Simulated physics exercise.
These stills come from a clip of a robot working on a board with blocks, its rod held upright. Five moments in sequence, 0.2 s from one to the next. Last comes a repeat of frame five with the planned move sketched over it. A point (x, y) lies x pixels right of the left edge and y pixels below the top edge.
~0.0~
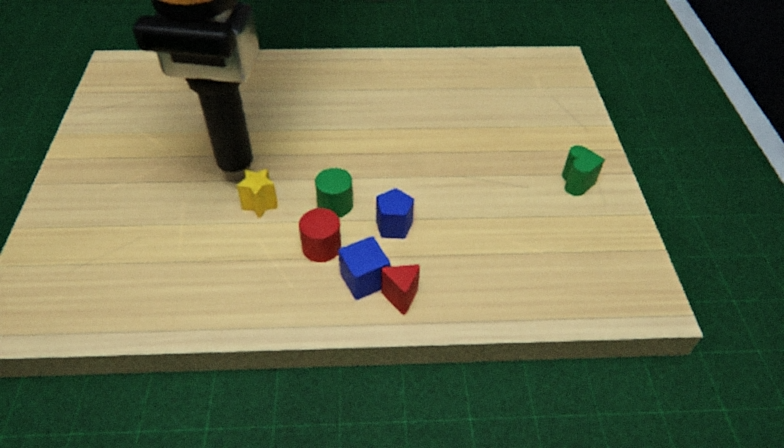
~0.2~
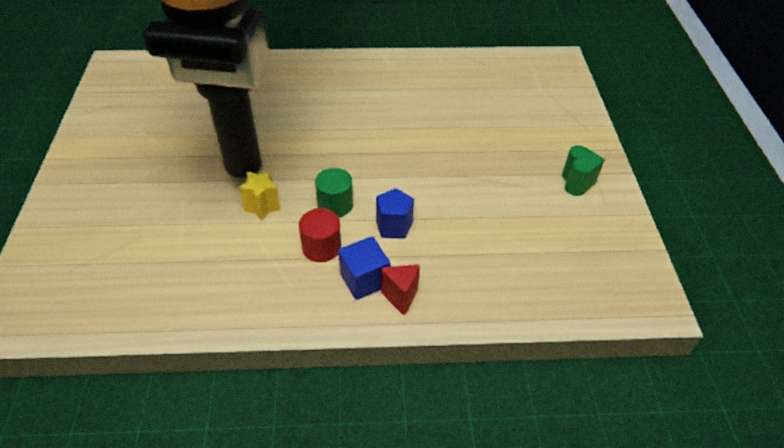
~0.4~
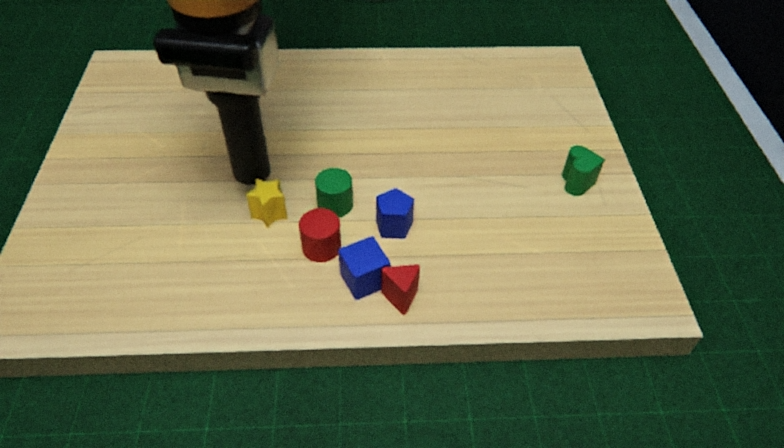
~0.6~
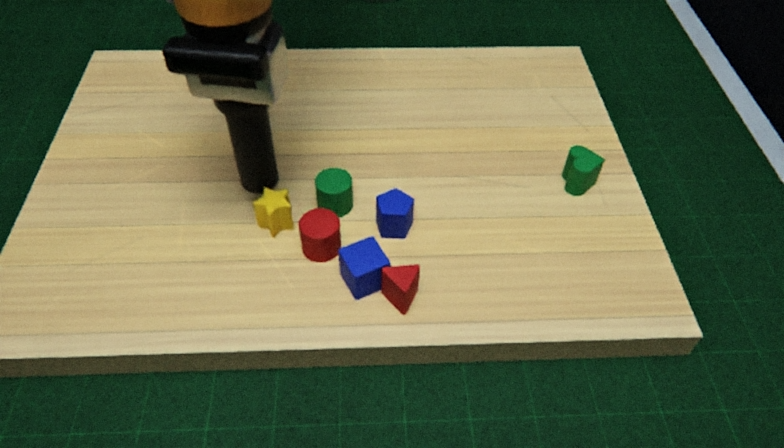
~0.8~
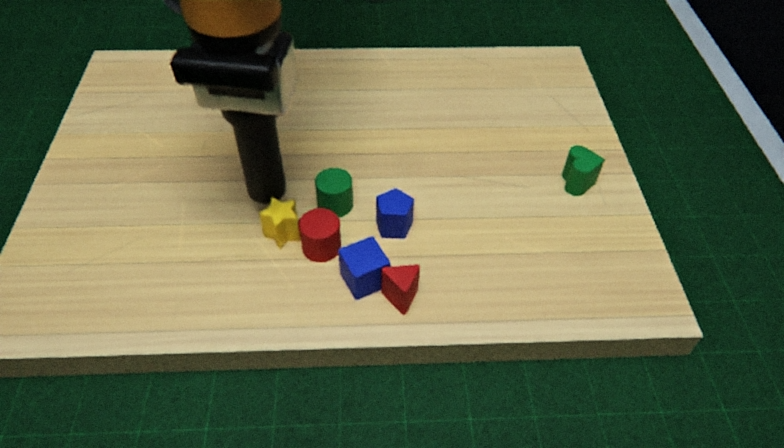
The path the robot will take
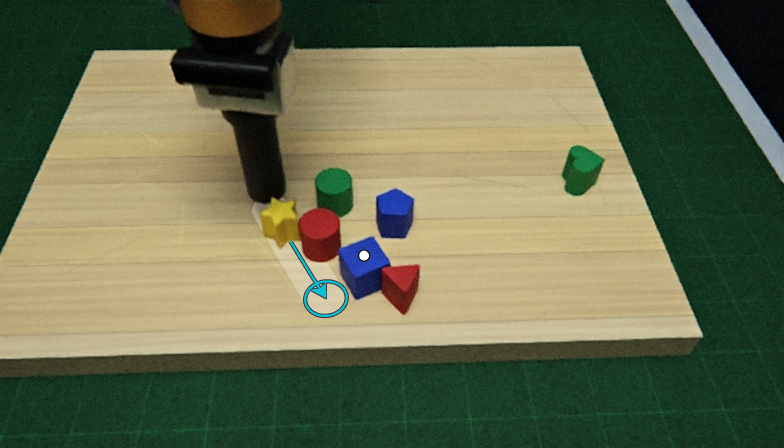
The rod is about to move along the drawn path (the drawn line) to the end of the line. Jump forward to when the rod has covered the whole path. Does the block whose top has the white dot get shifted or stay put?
It shifts position.
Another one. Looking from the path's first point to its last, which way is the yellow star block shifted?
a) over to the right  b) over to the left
a
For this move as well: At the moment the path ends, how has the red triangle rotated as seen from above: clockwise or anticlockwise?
It is turned anticlockwise.
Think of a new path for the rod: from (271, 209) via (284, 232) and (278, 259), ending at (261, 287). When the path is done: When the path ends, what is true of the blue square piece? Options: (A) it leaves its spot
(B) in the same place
Answer: B.
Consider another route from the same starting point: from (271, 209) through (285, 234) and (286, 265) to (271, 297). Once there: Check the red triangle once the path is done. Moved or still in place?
That block stands still.
Path on the board, from (271, 209) directly to (326, 298); the dot is on the blue square piece.
What follows on the original path. One third of the way, rod (285, 218); yellow star block (287, 238), turned 20° anticlockwise; red disc (322, 225).
Two thirds of the way, rod (303, 249); yellow star block (301, 271); red disc (344, 236); blue square piece (372, 261); red triangle (406, 278), turned 15° anticlockwise.
At the end, rod (324, 281); yellow star block (310, 304); red disc (347, 237); blue square piece (374, 262); red triangle (406, 278), turned 20° anticlockwise.
